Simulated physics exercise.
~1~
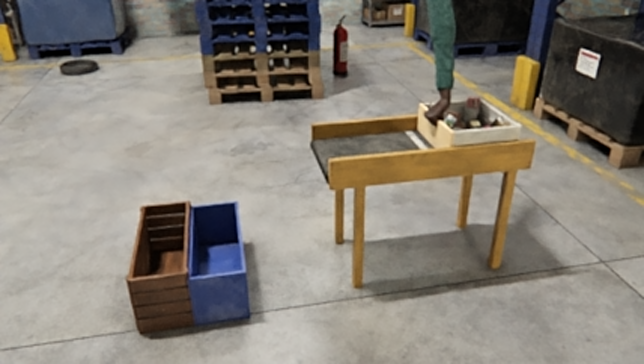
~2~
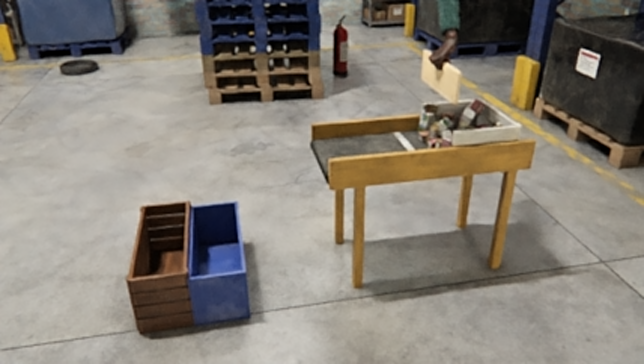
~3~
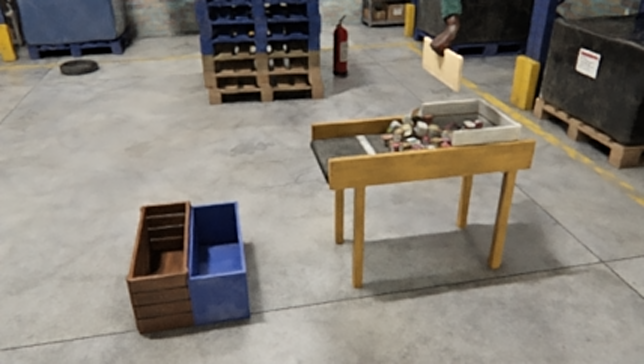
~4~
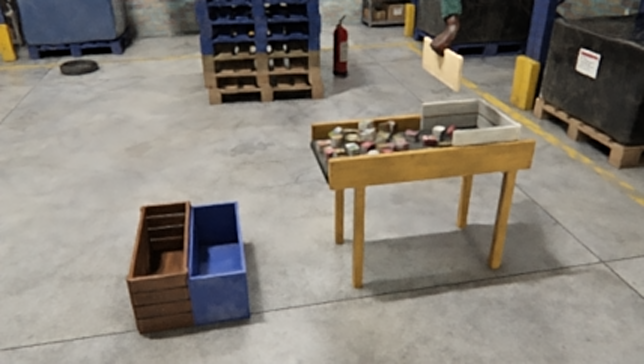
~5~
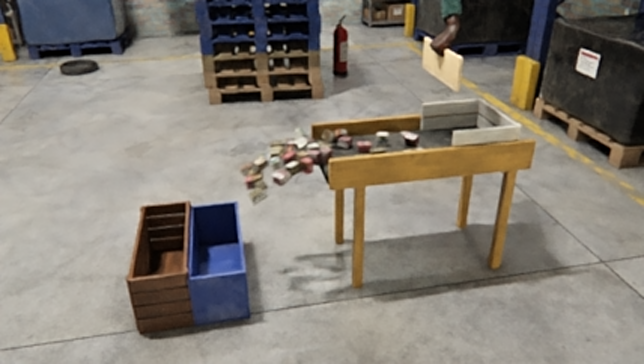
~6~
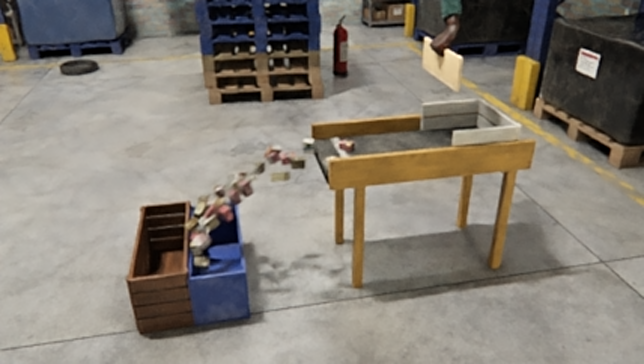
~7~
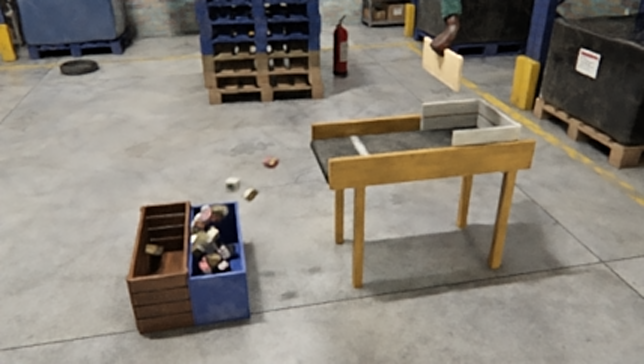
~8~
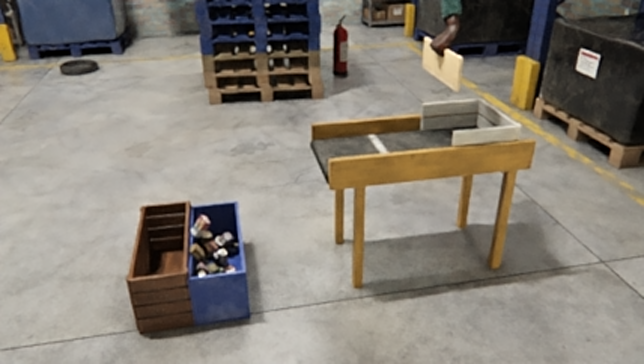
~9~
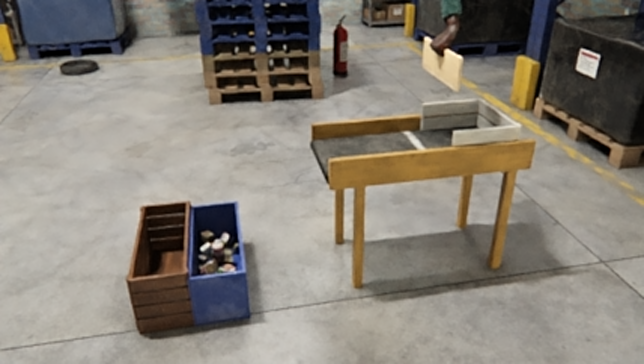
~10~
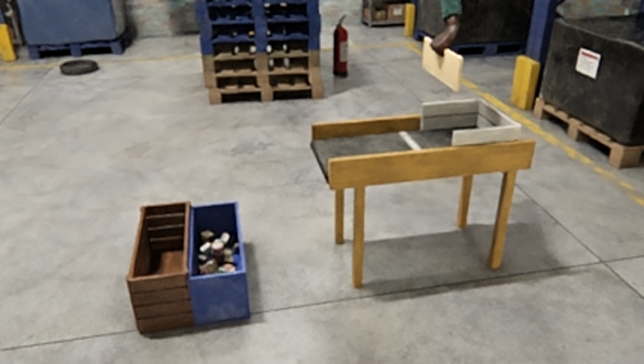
A hand lifted a small wooden gate above a belt on a wooden table, and a heap of small cartons rode left, spilled off the end and tumbled down, nearly all of them settling in the blue bin beside the brown wooden tub.
